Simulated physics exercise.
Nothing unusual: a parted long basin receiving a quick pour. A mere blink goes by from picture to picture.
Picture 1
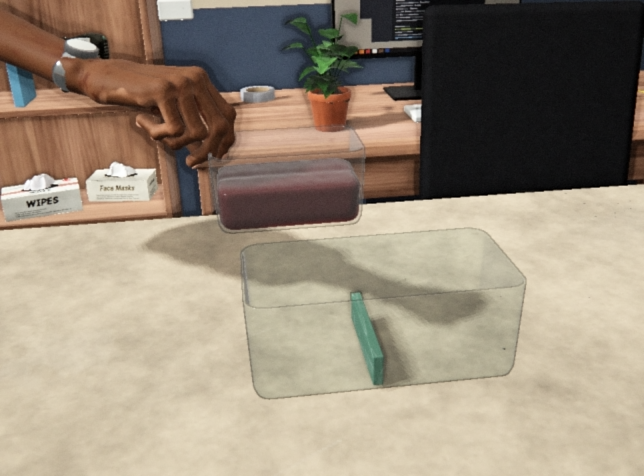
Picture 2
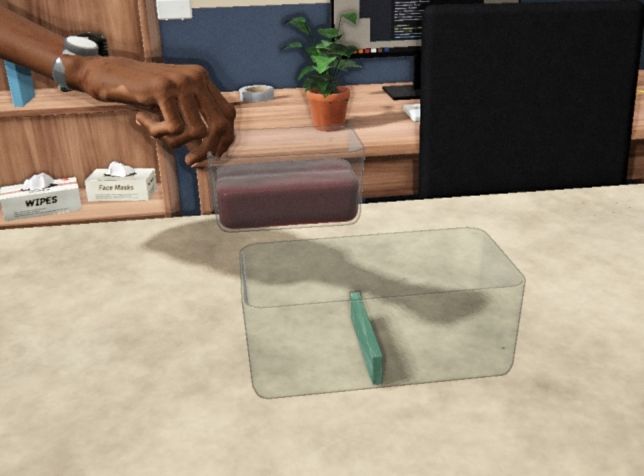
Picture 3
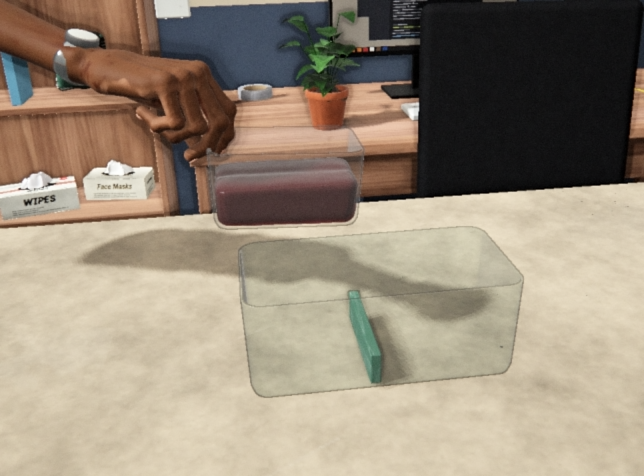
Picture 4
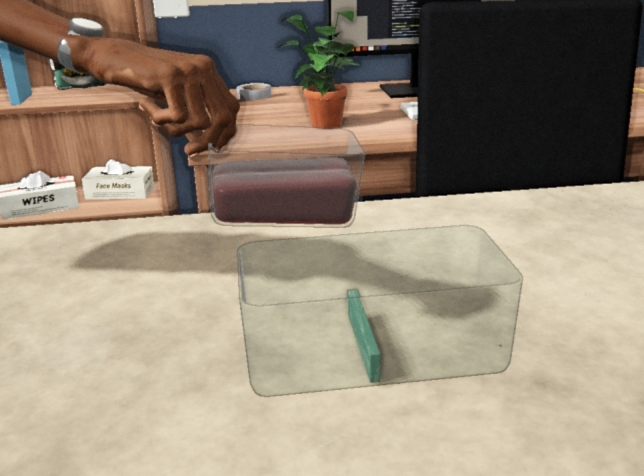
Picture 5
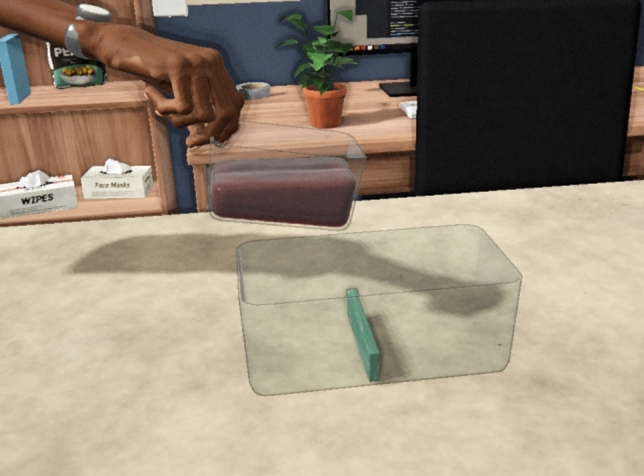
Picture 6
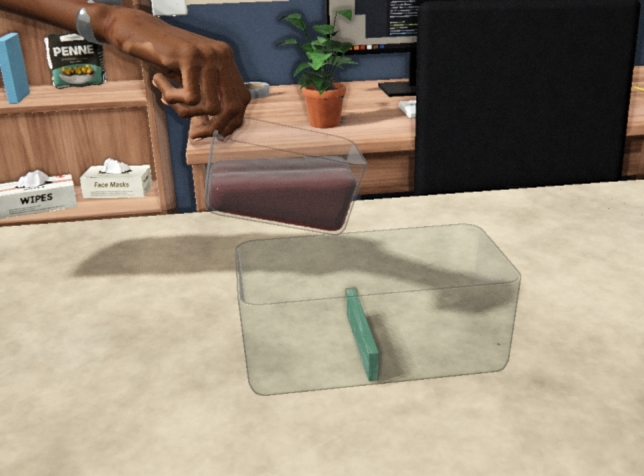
In this clip, a hand holds a clear container of dark red liquid above and behind a larger clear basin with a green divider, then gradually tilts the container slightly, lowering its right side while the basin stays still.
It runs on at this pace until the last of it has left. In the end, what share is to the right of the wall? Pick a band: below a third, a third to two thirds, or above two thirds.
Above two thirds.
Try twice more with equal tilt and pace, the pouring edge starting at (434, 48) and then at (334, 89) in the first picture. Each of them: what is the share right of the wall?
85 % and 75 %.
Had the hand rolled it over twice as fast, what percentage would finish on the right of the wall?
Result: Roughly 80 %.
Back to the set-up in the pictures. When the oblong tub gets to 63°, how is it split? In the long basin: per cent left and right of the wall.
Roughly 0 per cent on the left, roughly 10 per cent on the right.
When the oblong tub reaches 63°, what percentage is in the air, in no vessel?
Roughly 25 %.
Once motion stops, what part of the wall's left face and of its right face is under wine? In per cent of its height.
The left side ends up close to 10, the right side close to 60.
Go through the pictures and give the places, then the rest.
It leans 0°; its right rim is at (358, 139); the wine meets the walls at (217, 178) and (354, 169); the long basin's rim runs from (243, 277) to (504, 255); the wall's top is at (366, 324), in the first frame.
It leans 1°; its right rim is at (357, 139); the wine meets the walls at (216, 177) and (353, 169), in the second frame.
It leans 3°; its right rim is at (357, 140); the wine meets the walls at (214, 176) and (352, 168), in the third frame.
It leans 6°; its right rim is at (357, 143); the wine meets the walls at (213, 174) and (350, 168), in the fourth frame.
It leans 10°; its right rim is at (358, 148); the wine meets the walls at (212, 173) and (350, 167), in the fifth frame.
It leans 15°; its right rim is at (359, 154); the wine meets the walls at (210, 173) and (351, 167), in the sixth frame.
A moment on, the oblong tub is tipped part way and 64 per cent is still to pour, 0 is left of the wall and 11 right of it.
Next, the oblong tub is tipped on its side and 19 per cent is still to pour, 4 is left of the wall and 69 right of it.
Then the oblong tub is tipped on its side and 3 per cent is still to pour, 9 is left of the wall and 85 right of it.
Later the oblong tub is tipped on its side and 0 per cent is still to pour, 14 is left of the wall and 86 right of it.
At rest 14 per cent lies left of the wall, 86 right of it and 1 outside.
